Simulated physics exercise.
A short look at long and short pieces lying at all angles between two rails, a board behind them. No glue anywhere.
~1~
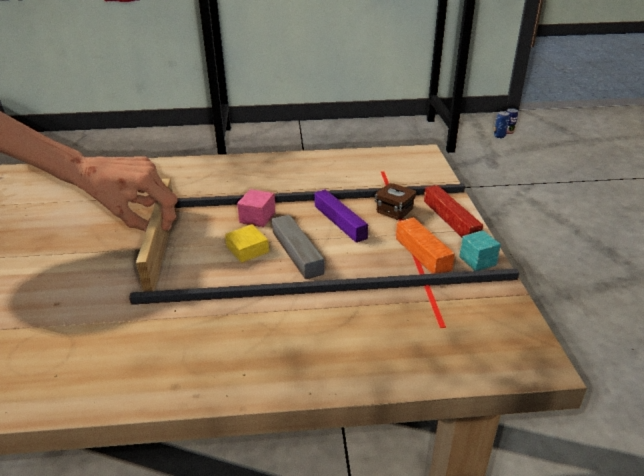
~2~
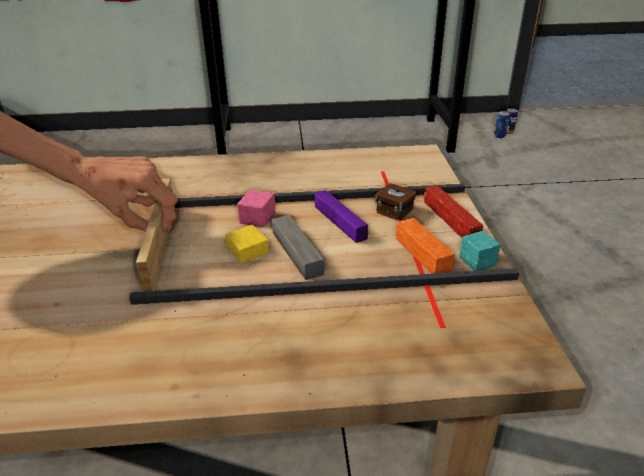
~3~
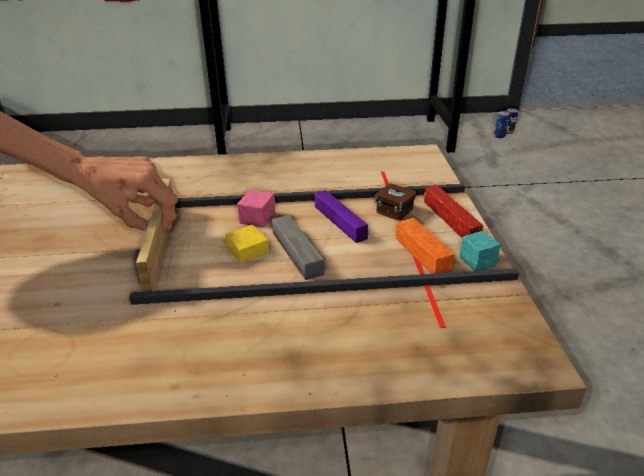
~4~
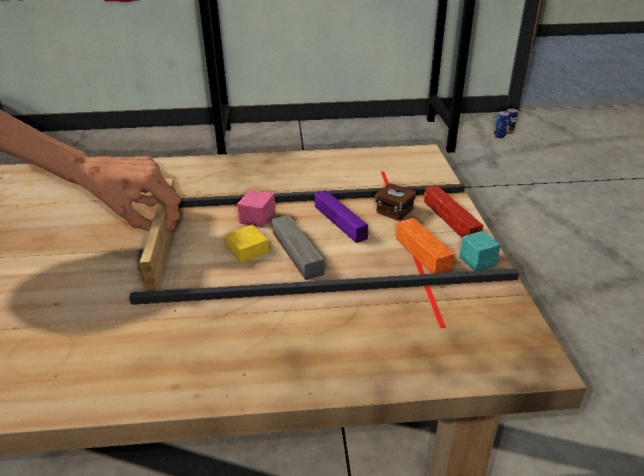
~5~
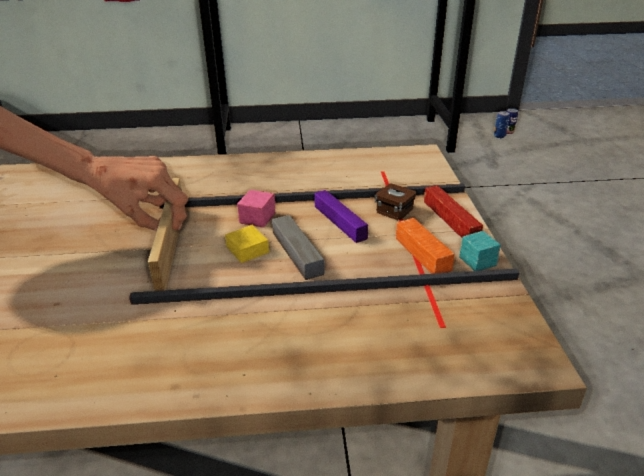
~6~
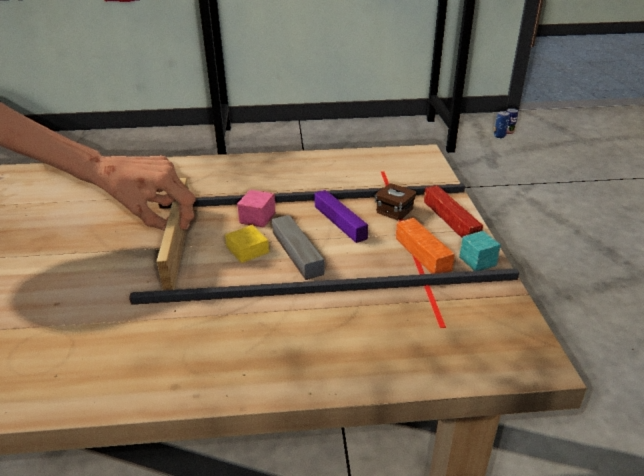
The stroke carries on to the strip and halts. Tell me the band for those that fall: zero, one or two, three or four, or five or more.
Here the number that fall off is one or two.
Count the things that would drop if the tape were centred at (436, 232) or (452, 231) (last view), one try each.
The counts: 4 and 6.
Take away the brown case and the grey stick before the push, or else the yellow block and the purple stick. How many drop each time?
First 0, then 0.
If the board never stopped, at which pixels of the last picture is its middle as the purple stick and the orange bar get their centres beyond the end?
For the purple stick at (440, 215), for the orange bar at (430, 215).
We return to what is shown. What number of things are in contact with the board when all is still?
That makes 2.
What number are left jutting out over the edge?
That would be 2.
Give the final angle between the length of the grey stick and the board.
About 0°.
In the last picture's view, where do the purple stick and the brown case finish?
The purple stick at (447, 206), the brown case at (459, 195).
Soon after, none off yet; turquoise block at rest near (480, 251); red bar at rest near (452, 213); orange bar at rest near (424, 246).
In the end, the number that fall off is one or two; gone, red bar.
